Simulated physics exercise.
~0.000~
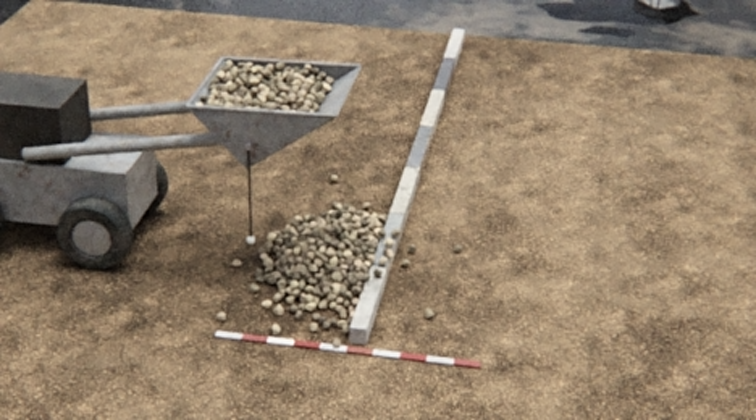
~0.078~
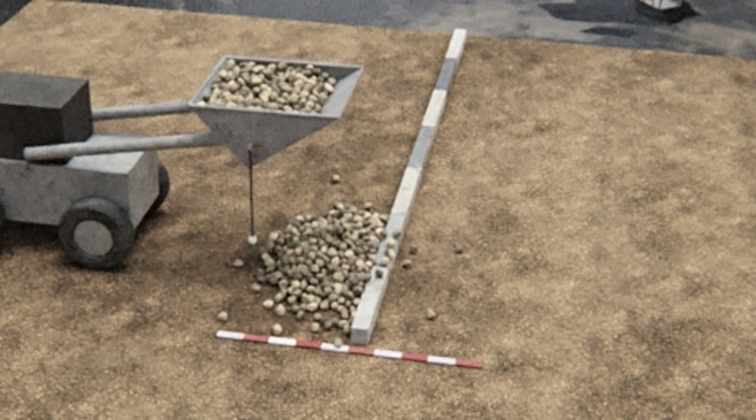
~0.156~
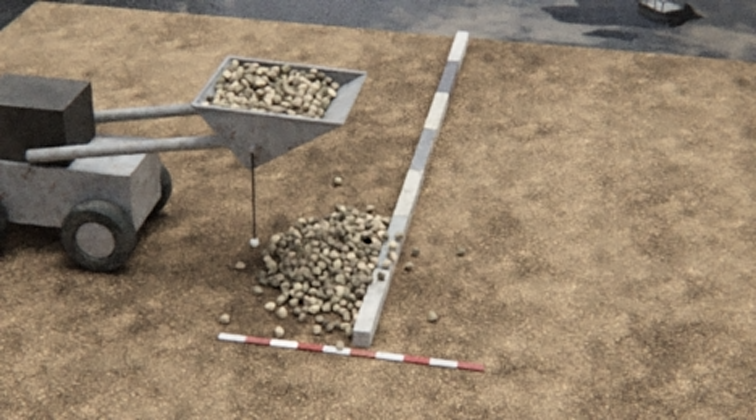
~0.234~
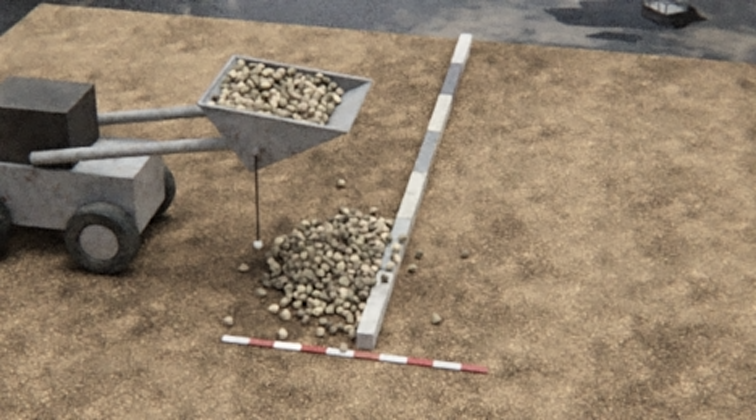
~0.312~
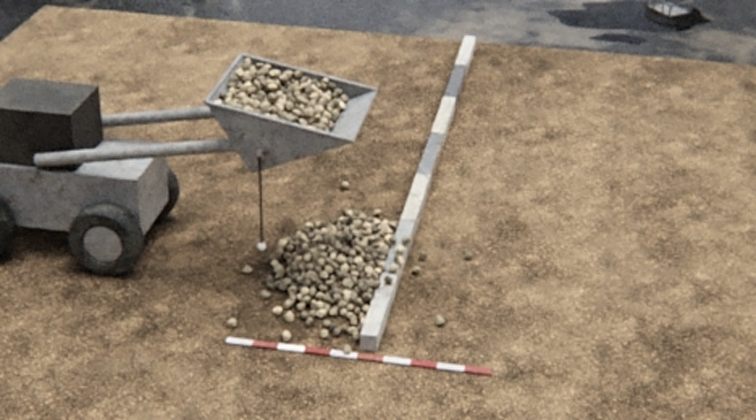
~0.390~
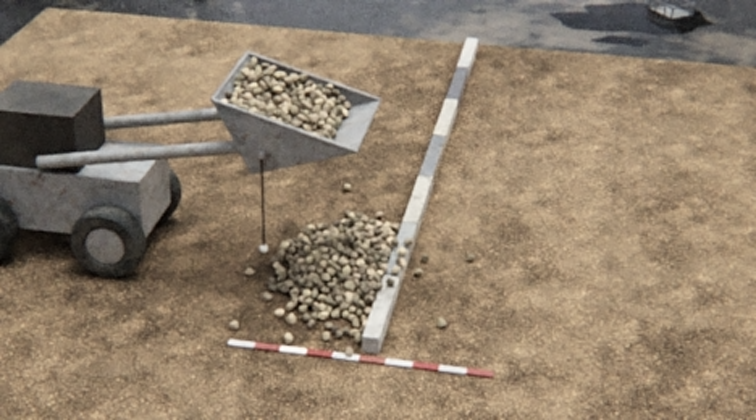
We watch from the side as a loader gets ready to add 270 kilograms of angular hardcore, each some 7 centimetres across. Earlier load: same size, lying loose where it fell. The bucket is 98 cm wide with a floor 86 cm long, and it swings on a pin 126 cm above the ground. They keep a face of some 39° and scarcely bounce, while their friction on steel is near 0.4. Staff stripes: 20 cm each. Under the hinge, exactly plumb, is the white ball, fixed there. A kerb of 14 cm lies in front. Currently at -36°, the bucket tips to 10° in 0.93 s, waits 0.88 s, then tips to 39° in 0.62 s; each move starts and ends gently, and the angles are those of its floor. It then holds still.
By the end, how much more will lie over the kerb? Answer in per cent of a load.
About 38 per cent.
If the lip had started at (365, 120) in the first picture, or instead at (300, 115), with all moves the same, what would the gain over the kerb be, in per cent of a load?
First place about 80 %, second about 10 %.
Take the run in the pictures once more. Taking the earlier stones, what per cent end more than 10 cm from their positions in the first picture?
Near 0 per cent, I reckon.
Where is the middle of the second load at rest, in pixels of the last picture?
Roughly pixel (388, 255) in the last view.
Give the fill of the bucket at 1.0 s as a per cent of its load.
That works out to about 100 %.
After 0.7 s the floor is at 3°; in per cent of one load, 100 in the bucket, 99 on this side of the kerb, 1 over the kerb; the foremost stones are at (421, 265).
After 1.0 s the floor is at 10°; in per cent of one load, 100 in the bucket, 99 on this side of the kerb, 1 over the kerb; the foremost stones are at (421, 265).
After 2.9 s the floor is at 39°; in per cent of one load, 23 in the bucket, 174 on this side of the kerb, 4 over the kerb; the foremost stones are at (441, 266).
After 5.4 s the floor is at 39°; in per cent of one load, 0 in the bucket, 161 on this side of the kerb, 39 over the kerb; the foremost stones are at (527, 295). Net gain over the kerb, 38.
